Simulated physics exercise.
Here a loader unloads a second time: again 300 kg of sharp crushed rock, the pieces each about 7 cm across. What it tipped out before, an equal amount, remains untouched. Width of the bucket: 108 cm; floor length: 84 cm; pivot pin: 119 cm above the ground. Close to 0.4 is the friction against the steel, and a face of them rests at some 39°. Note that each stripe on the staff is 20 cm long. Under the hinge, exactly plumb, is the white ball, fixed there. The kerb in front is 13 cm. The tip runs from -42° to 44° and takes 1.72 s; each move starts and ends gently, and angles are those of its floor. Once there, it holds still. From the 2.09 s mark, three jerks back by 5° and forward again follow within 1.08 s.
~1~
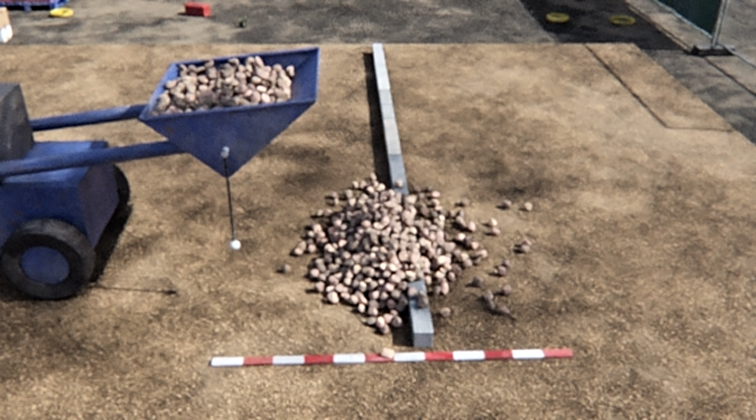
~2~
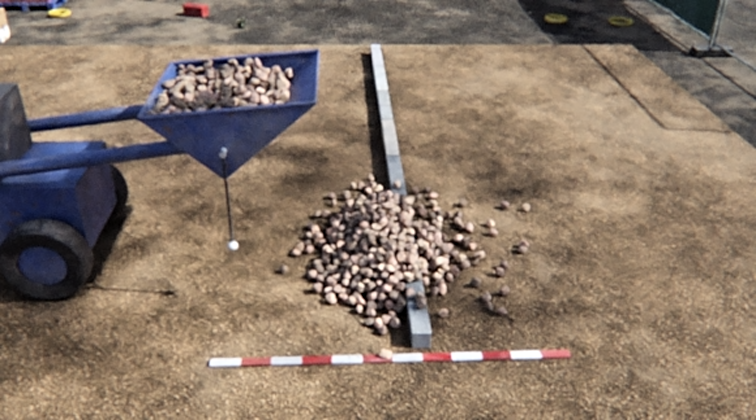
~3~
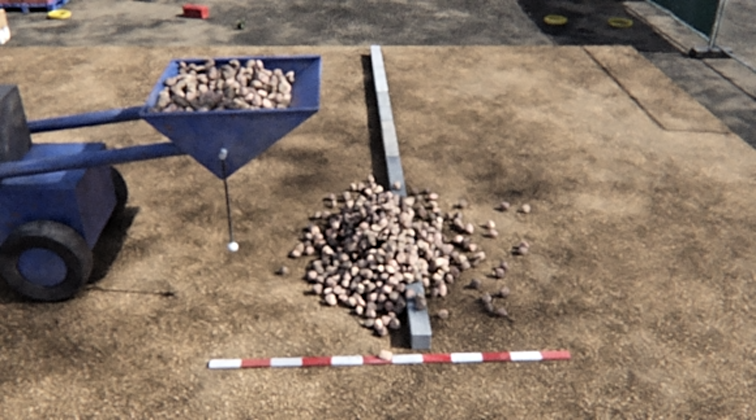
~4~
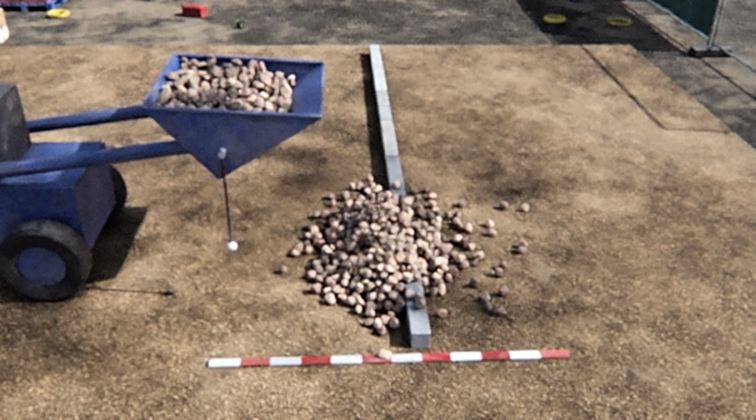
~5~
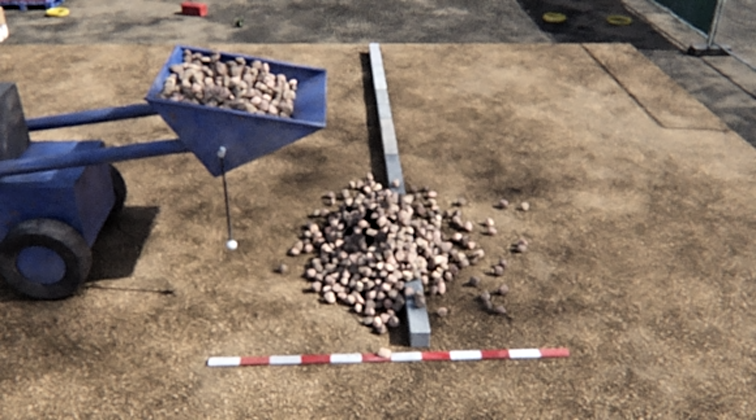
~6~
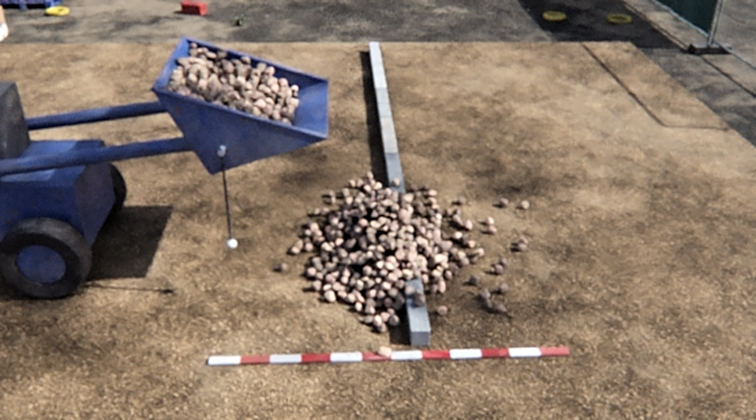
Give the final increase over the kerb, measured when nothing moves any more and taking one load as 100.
Close to 0 parts in a hundred.
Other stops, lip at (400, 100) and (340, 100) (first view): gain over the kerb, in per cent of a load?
Near 65 in a hundred first, near 5 in a hundred second.
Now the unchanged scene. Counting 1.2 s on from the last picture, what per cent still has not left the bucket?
Near 30 per cent of the load is held.
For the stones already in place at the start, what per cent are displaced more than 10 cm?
0 %.
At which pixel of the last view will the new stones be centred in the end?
The centre sits about (328, 239).
Then, 0.7 s after the last picture the floor is at 31°; in per cent of one load, 99 in the bucket, 86 on this side of the kerb, 15 over the kerb; the foremost stones are at (507, 234).
Then, 1.2 s after the last picture the floor is at 44°; in per cent of one load, 30 in the bucket, 155 on this side of the kerb, 15 over the kerb; the foremost stones are at (507, 234).
Then, 3.0 s after the last picture the floor is at 44°; in per cent of one load, 0 in the bucket, 184 on this side of the kerb, 16 over the kerb; the foremost stones are at (507, 234).
Then, 5.6 s after the last picture the floor is at 44°; in per cent of one load, 0 in the bucket, 184 on this side of the kerb, 16 over the kerb; the foremost stones are at (507, 234). Net gain over the kerb, 0.
